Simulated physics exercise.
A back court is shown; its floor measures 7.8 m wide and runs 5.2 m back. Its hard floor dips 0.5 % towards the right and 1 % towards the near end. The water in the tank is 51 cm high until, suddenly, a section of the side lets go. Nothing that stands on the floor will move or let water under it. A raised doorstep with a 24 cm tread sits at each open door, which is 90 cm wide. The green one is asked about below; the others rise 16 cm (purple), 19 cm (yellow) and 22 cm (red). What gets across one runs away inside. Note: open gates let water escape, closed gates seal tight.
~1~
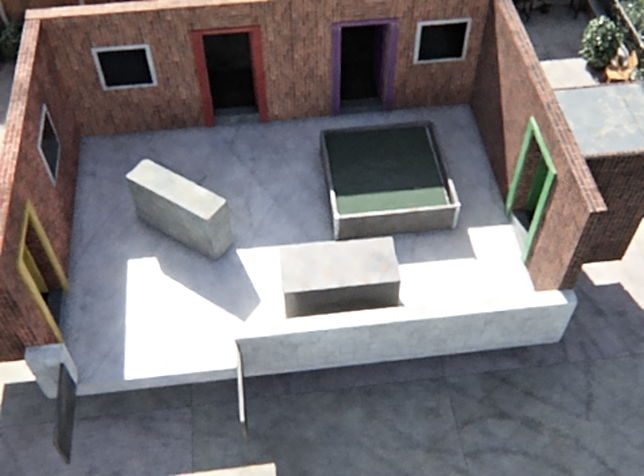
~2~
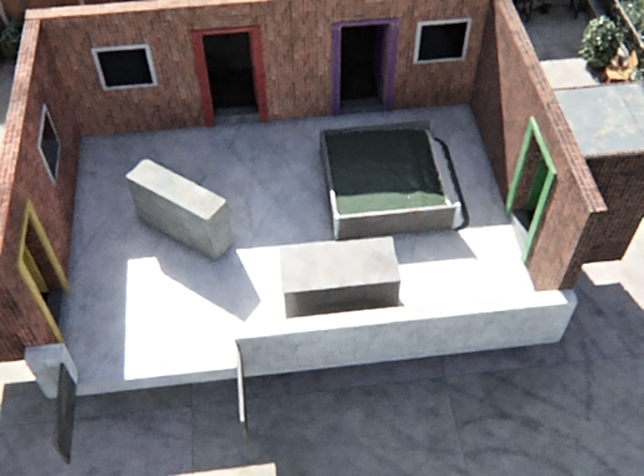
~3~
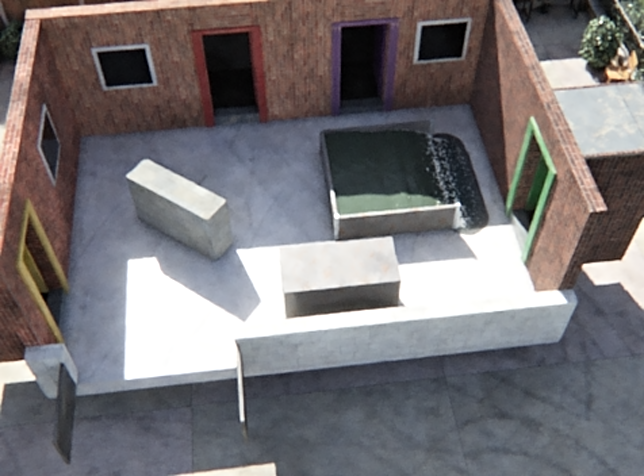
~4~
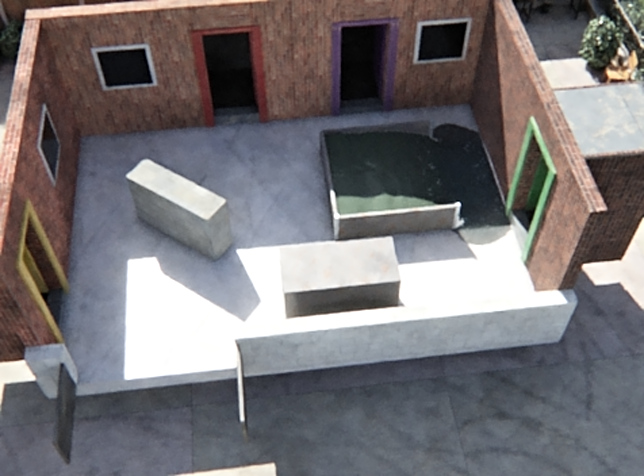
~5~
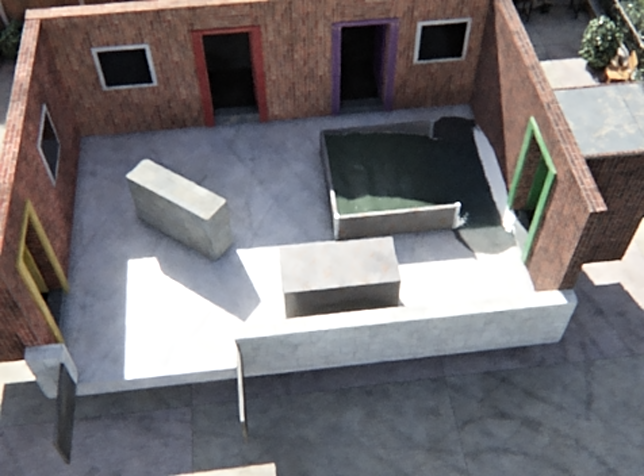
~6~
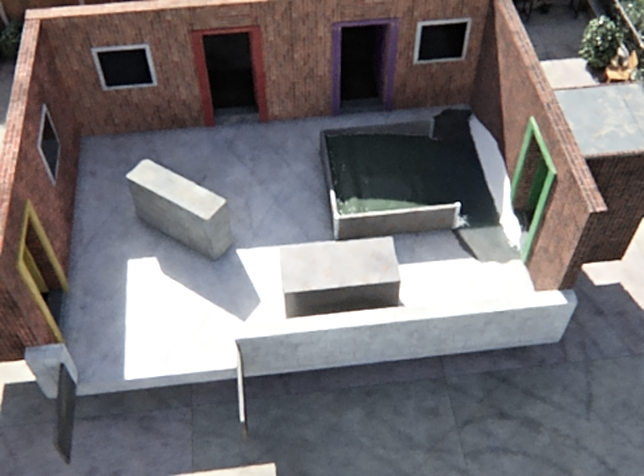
Dark water slips out through the open right side of a low square tank in a walled courtyard, seen from high above with the camera still. Brick walls hold a red and a purple doorway at the back, yellow at left and green at right, with two pale blocks on the grey floor. The water spreads rightward in a foaming sheet, fans toward the back and front, and reaches the green doorway.
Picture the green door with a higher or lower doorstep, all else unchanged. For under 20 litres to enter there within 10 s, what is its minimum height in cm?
Its minimum height would be about 21 cm.
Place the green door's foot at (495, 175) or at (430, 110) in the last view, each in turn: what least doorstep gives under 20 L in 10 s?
Around 35 and 24 cm respectively.
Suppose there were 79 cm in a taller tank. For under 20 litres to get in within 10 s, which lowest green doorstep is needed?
Roughly 34 centimetres.
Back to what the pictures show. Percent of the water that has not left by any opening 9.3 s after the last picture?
Something like 94 per cent of it remains.
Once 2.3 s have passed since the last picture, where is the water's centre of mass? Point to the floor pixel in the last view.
The water's centre is at about (431, 198).
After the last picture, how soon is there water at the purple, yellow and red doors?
Arrival times - purple: 1.2 s; yellow: 4.5 s; red: 2.4 s.
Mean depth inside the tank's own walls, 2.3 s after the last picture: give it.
The mean depth is roughly 15 cm.
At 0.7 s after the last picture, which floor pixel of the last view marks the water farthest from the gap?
Somewhere near the pixel (542, 321).
Then, 0.7 s after the last picture water covers 15 % of the floor, deepest (40 cm) near (475, 183); 25 cm at the green door, 2 litres in over its 23 cm doorstep.
Then, 2.3 s after the last picture water covers 30 % of the floor, deepest (31 cm) near (539, 311); 17 cm at the green door, 12 litres in over its 23 cm doorstep.
Then, 9.3 s after the last picture water covers 95 % of the floor, deepest (14 cm) near (542, 321); 8 cm at the green door, 12 litres in over its 23 cm doorstep.
At the green door as built, the water peaked near 26 cm, 1.1 s after the last picture.
Run again over the same 10 s with other heights there, 31 litres in over 18.5 cm, 7 litres over 25 cm. The limit of 20 litres is kept from about 21 cm up.
